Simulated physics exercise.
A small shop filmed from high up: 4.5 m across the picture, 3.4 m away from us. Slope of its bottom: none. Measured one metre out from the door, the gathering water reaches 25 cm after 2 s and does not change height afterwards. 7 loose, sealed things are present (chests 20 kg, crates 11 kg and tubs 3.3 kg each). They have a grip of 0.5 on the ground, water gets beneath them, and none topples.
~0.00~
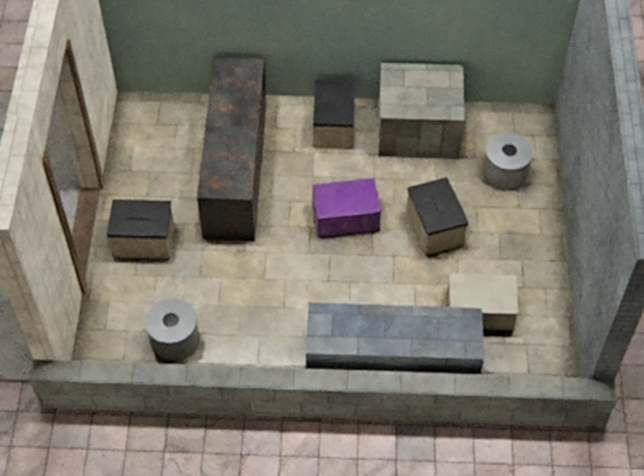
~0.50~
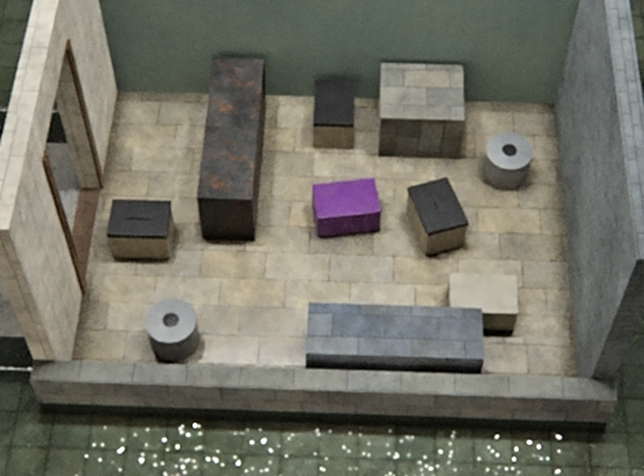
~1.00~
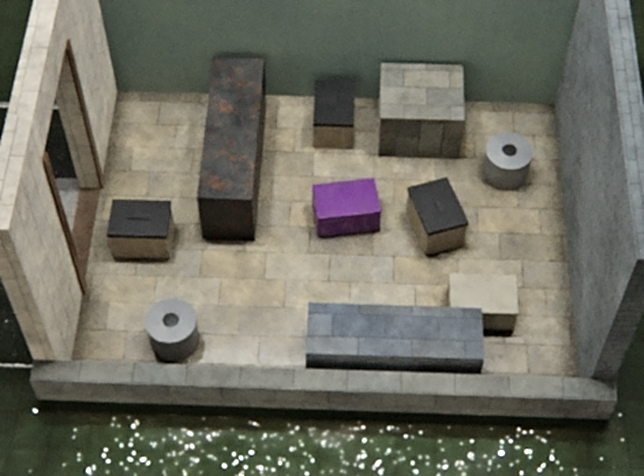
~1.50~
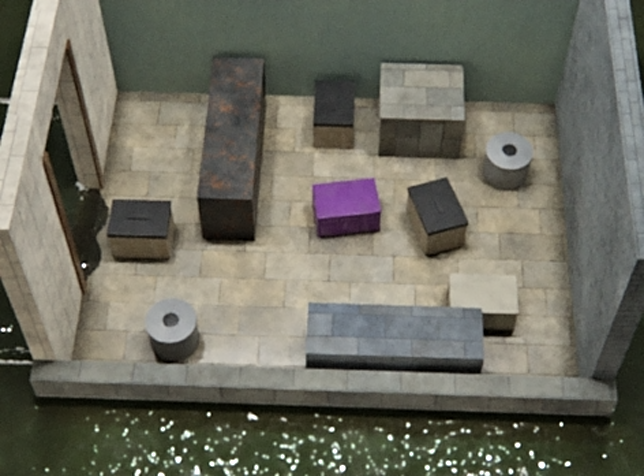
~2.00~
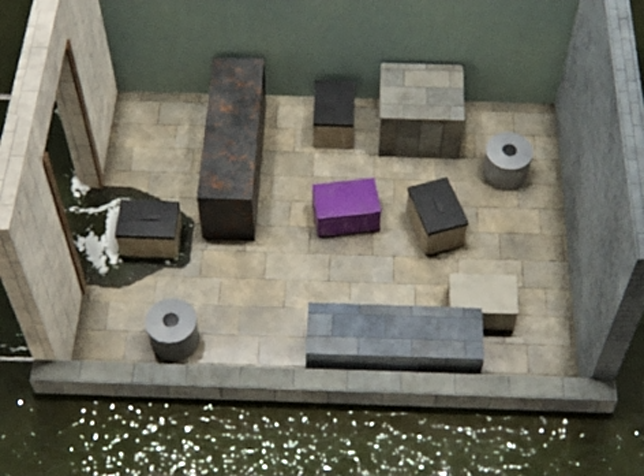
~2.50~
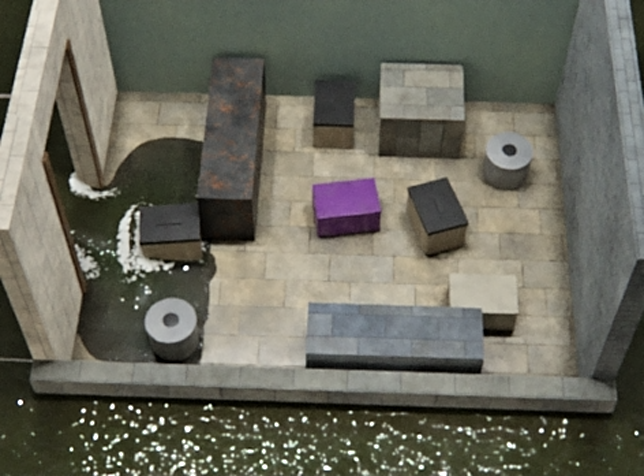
Dark water rose around the small walled shop, then came in through the doorway on the left, foaming around a dark-topped crate and nudging it right, while the purple crate stayed put.
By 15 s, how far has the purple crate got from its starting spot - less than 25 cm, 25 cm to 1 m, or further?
Looks like it will get pushed a little way.
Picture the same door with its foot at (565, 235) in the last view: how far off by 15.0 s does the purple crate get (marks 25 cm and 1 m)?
The purple crate would go a long distance.
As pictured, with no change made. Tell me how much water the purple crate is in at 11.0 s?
About 8 cm.
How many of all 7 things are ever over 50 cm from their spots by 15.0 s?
The answer here is 6.
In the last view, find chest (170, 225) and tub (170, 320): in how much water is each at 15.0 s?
Roughly 17 and 18 cm.
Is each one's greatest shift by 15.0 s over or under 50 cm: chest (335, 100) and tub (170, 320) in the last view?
Result, in order: Lower / higher.
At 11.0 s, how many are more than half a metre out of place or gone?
It comes to 5.
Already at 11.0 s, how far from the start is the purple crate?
It has shifted about 20 cm.
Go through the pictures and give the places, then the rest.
The first picture shows the purple crate at (346, 198), on the bottom; 0.0 m2 under water; 0 of 7 have shifted.
The second picture shows the purple crate at (346, 198), on the bottom; 0.0 m2 under water; 0 of 7 have shifted.
The third picture shows the purple crate at (346, 198), on the bottom; water covers 0.0 m2; 0 of 7 have shifted.
The fourth picture shows the purple crate at (346, 198), on the bottom; 0.0 m2 under water; 0 of 7 have shifted.
The fifth picture shows the purple crate at (346, 198), on the bottom; 0.5 m2 under water; 1 of 7 have shifted.
The sixth picture shows the purple crate at (346, 198) rests on the ground; water covers 2.2 m2; 1 of 7 have shifted.
After 3.5 s the purple crate is near (346, 198), 0.0 m from its start, aground; 1 afloat.
After 6.8 s the purple crate is near (338, 178), 0.2 m from its start, aground; 2 afloat.
After 11.0 s the purple crate is near (326, 195), 0.2 m from its start, afloat; 6 afloat.
After 15.0 s the purple crate is near (415, 224), 0.7 m from its start, afloat; 7 afloat.
